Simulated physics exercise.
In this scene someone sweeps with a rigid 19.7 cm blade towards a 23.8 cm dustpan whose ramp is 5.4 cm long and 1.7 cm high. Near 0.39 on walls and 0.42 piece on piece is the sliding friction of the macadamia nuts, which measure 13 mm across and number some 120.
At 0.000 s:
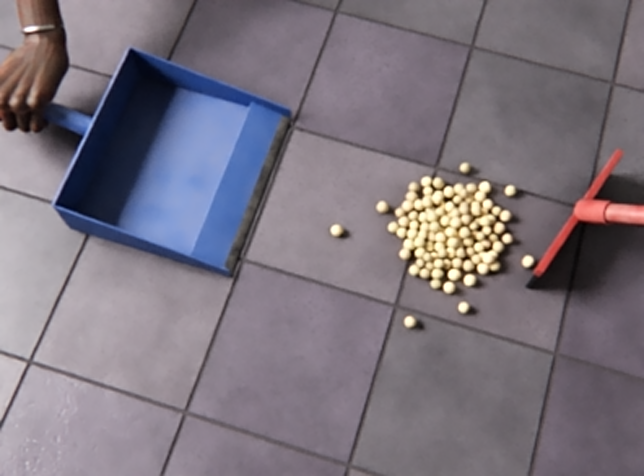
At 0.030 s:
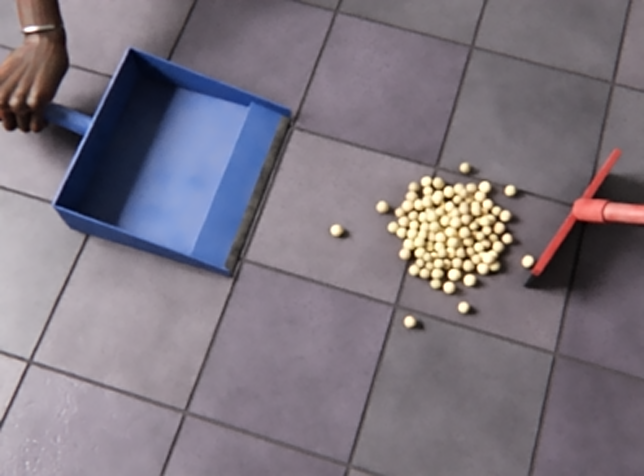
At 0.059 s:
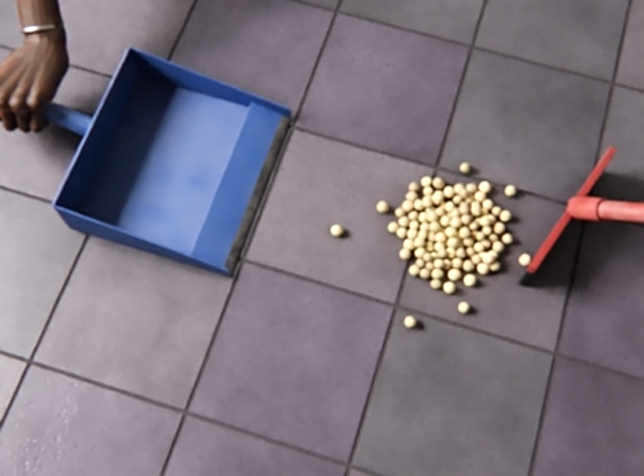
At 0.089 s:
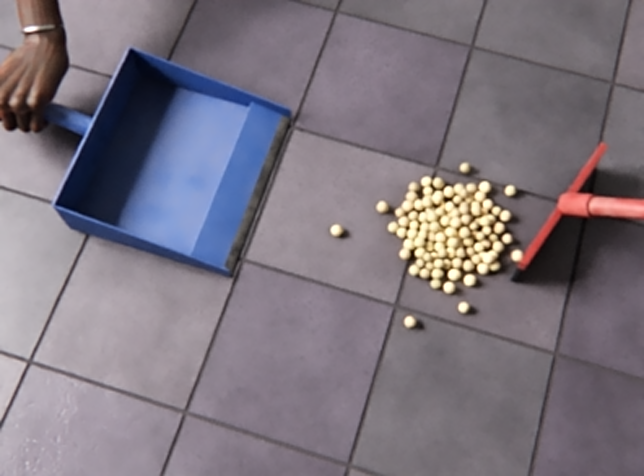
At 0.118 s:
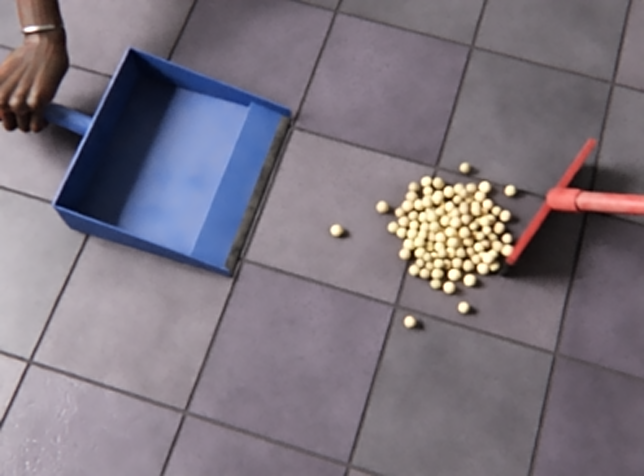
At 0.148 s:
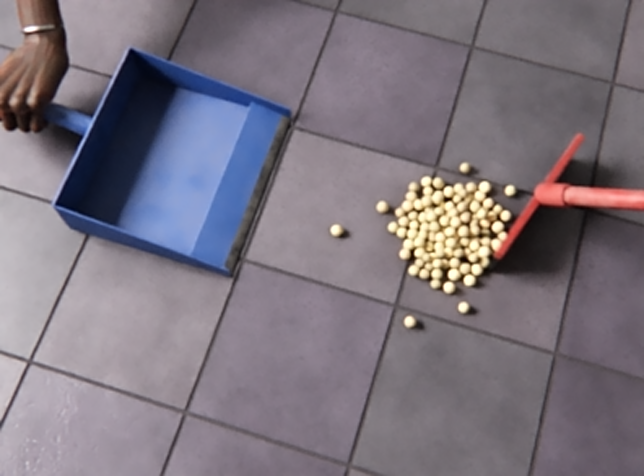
A red blade on a handle starts just right of a loose heap of small, round, pale yellow pieces on gray tiles and slides slowly left. It reaches the heap's right edge and presses into it, while a hand holds a blue dustpan still at the left.
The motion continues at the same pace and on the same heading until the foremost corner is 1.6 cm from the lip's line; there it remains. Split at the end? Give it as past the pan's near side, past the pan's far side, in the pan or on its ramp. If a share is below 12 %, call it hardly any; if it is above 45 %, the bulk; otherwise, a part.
Past the pan's near side: Hardly any. Past the pan's far side: A part. In the pan or on its ramp: Hardly any.
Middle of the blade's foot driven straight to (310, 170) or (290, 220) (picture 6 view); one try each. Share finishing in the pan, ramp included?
Roughly 10 % and 10 %.
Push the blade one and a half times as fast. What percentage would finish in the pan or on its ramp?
Then roughly 10 per cent.
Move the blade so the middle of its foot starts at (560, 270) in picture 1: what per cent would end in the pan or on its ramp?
Estimate: Near 10 %.
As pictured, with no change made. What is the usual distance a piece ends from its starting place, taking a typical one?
Roughly 22 centimetres.
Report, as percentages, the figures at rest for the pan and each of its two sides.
Tally in %: Near side 0; far side 30; pan 5.
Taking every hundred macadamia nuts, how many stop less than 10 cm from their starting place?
Around 30 in a hundred.
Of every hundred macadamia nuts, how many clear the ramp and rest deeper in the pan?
Some 0 per cent.
After 0.43 s, middle of the blade 19 cm from the lip; 0 % over the lip, far side 15 %, near side 0 %.
After 0.61 s, middle of the blade 10 cm from the lip; 0 % over the lip, far side 25 %, near side 0 %.
After 0.92 s, middle of the blade 5 cm from the lip; 10 % over the lip, far side 30 %, near side 0 %.
In the end, at 1.5 s, near side 0 %, far side 30 %, pan 5 %, in front of the lip or behind the blade 65 %.
